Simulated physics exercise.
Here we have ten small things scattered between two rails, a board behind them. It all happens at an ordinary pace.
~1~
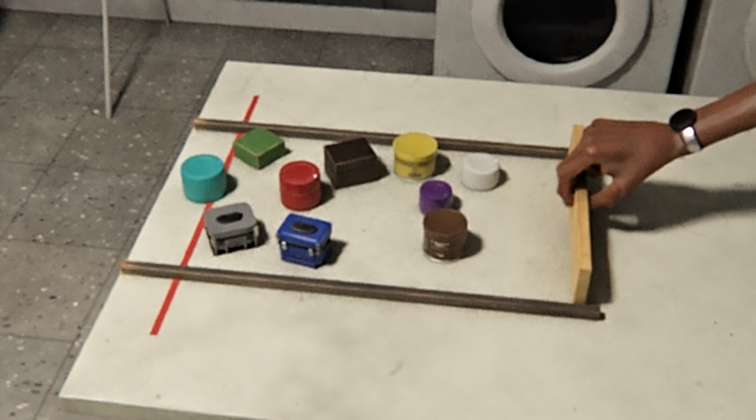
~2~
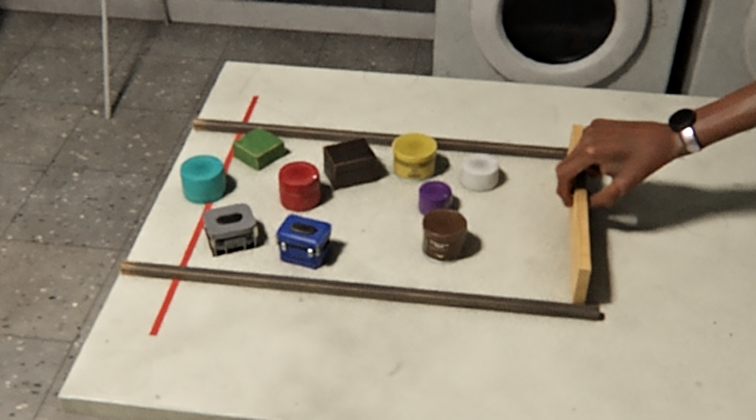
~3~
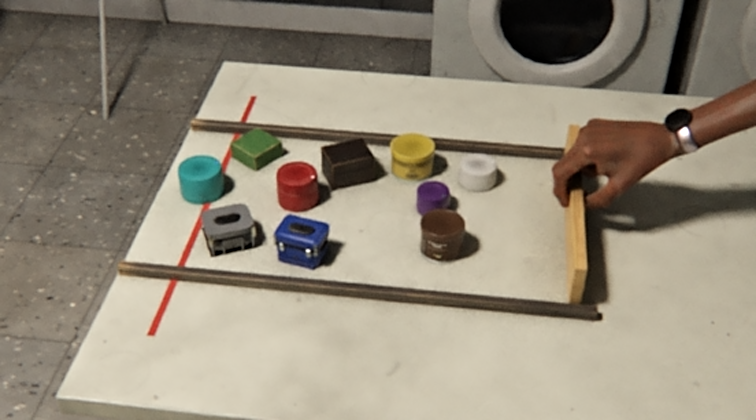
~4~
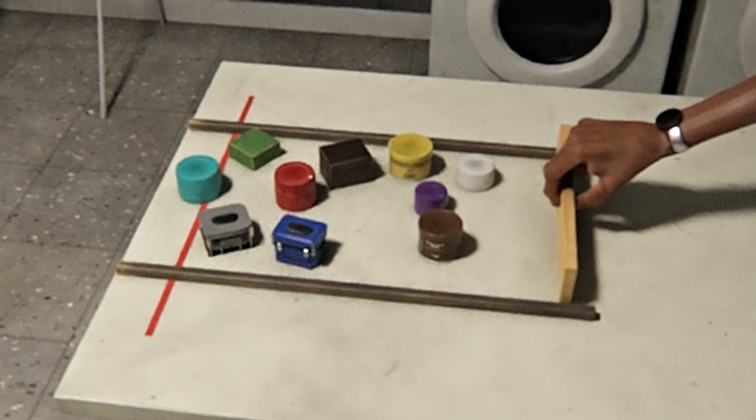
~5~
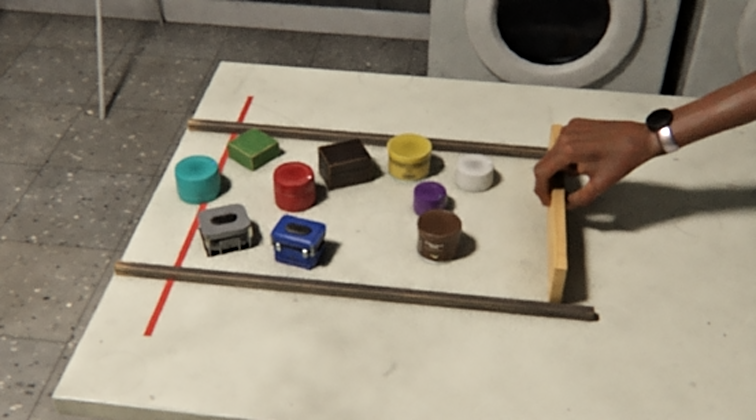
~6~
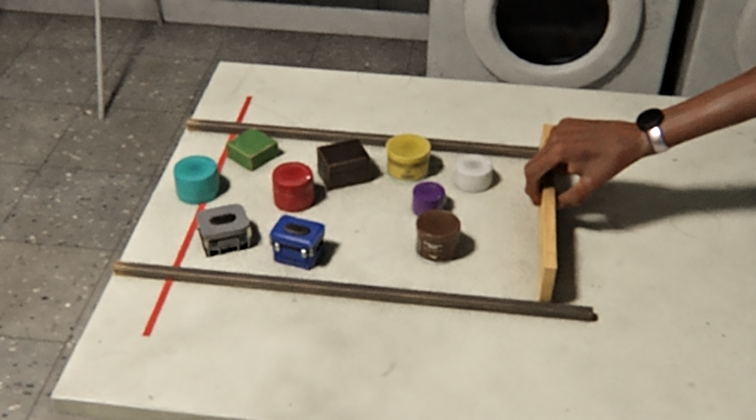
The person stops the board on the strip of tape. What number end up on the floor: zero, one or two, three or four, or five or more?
Here the number that fall off is three or four.
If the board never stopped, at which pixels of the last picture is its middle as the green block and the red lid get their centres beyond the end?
About (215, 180), and (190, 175) for the other.
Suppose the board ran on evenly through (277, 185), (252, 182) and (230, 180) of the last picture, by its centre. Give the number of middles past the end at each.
The counts: 0, 0 and 1.
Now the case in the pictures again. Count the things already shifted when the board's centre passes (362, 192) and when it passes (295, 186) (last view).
7 and 9.
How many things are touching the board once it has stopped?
It touches 5.
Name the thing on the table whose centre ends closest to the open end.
The black block ends nearest.
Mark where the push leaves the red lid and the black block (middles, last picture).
Near (164, 191) and (161, 167).
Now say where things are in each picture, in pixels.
The first picture shows turquoise lid (204, 179); green block (259, 148); grey case (231, 229); board (578, 209); tape (213, 197).
The second picture shows green block (259, 149); black block (350, 164).
The third picture shows grey case (228, 230); brown pot (442, 236).
The fourth picture shows turquoise lid (199, 179); white lid (476, 173).
The fifth picture shows green block (254, 149); blue case (299, 242).
The sixth picture shows turquoise lid (197, 180); green block (252, 150); grey case (224, 230); board (546, 208); tape (206, 197).
Soon after, none off yet; turquoise lid at rest near (197, 180); green block at rest near (252, 150); grey case at rest near (224, 230).
After that, none off yet; turquoise lid at rest near (197, 180); green block moving near (249, 148); grey case at rest near (221, 230).
In the end, the number that fall off is three or four; gone, grey case, green block and turquoise lid.
